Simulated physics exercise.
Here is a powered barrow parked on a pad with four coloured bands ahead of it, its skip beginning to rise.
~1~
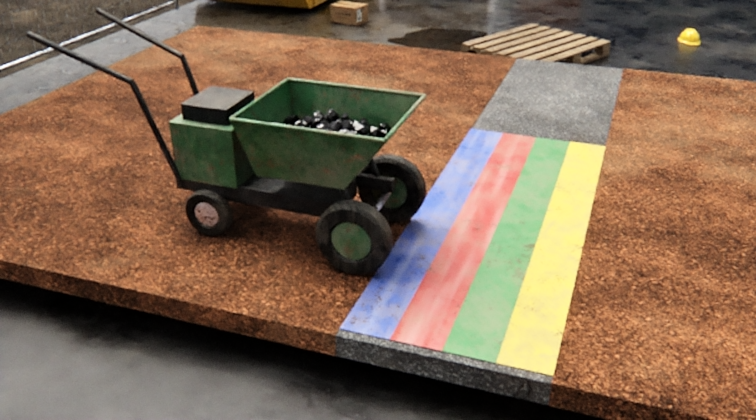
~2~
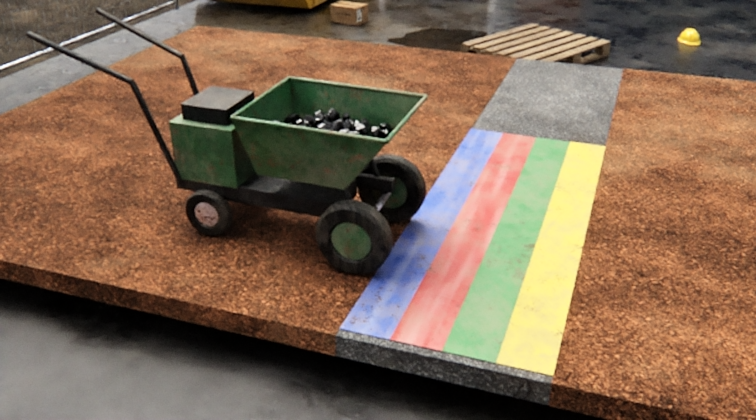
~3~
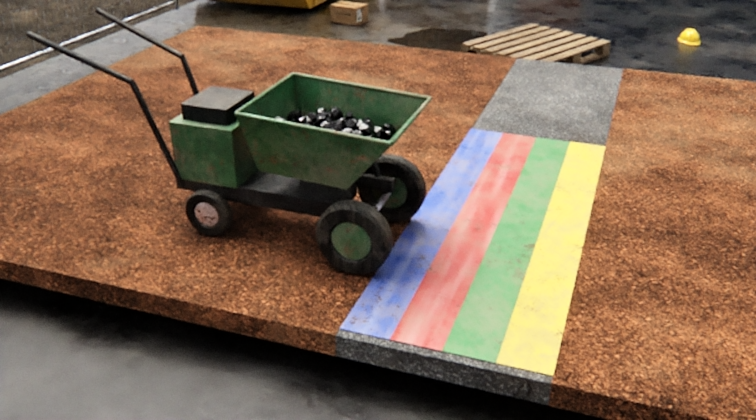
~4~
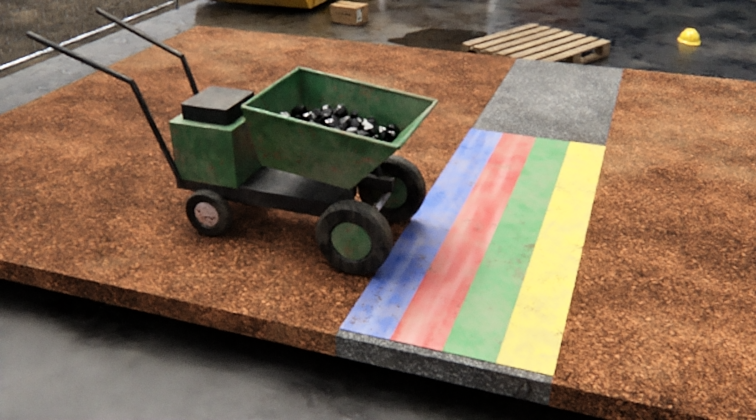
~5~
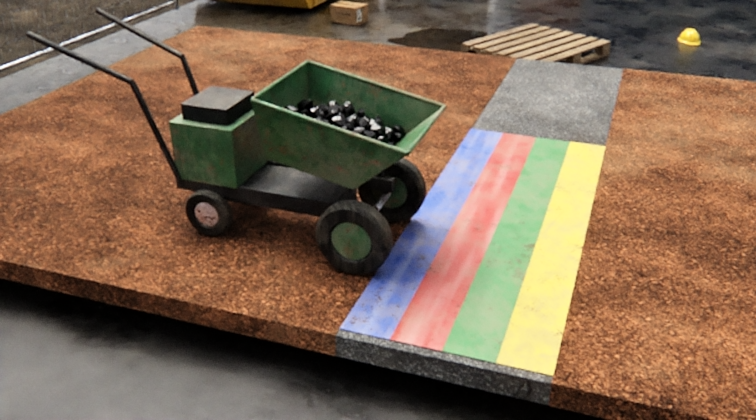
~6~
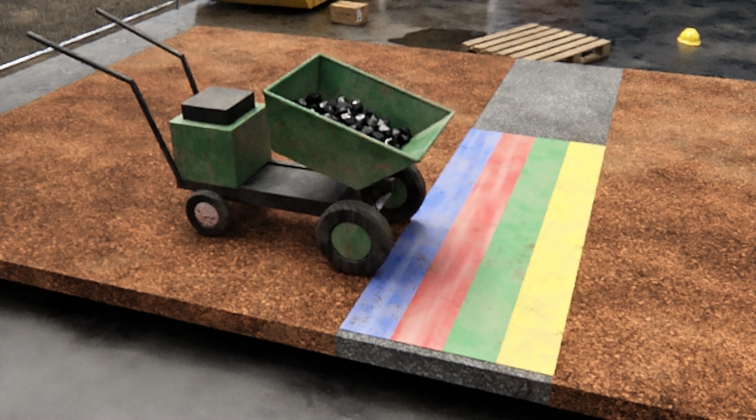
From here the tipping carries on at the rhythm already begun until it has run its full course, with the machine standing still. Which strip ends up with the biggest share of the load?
The green strip.
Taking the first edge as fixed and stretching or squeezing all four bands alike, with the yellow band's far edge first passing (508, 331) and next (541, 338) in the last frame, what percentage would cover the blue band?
First case 0 per cent, second case 0 per cent.
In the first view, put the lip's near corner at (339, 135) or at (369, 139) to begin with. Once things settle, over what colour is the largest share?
Going by the pictures, the first try gives that red strip and the second gives green.
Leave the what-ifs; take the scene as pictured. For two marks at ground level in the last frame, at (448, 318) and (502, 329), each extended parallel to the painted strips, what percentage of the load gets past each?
About 80 % and 40 %.
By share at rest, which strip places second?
Second: The yellow strip.
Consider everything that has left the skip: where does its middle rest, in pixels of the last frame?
(521, 264).
Shortly afterwards, skip tipped steeply; the whole lot in the skip.
Next, skip tipped right over; the bulk in the skip; near a quarter over the green strip.
Some moments later, skip tipped right over; near a quarter in the skip; only a few over the red strip; near a third over the green strip; near a quarter over the yellow strip; only a few off the paint.
In the end, skip tipped right over; near a quarter in the skip; none at all over the blue strip; only a few over the red strip; near half over the green strip; near a quarter over the yellow strip; only a few off the paint.
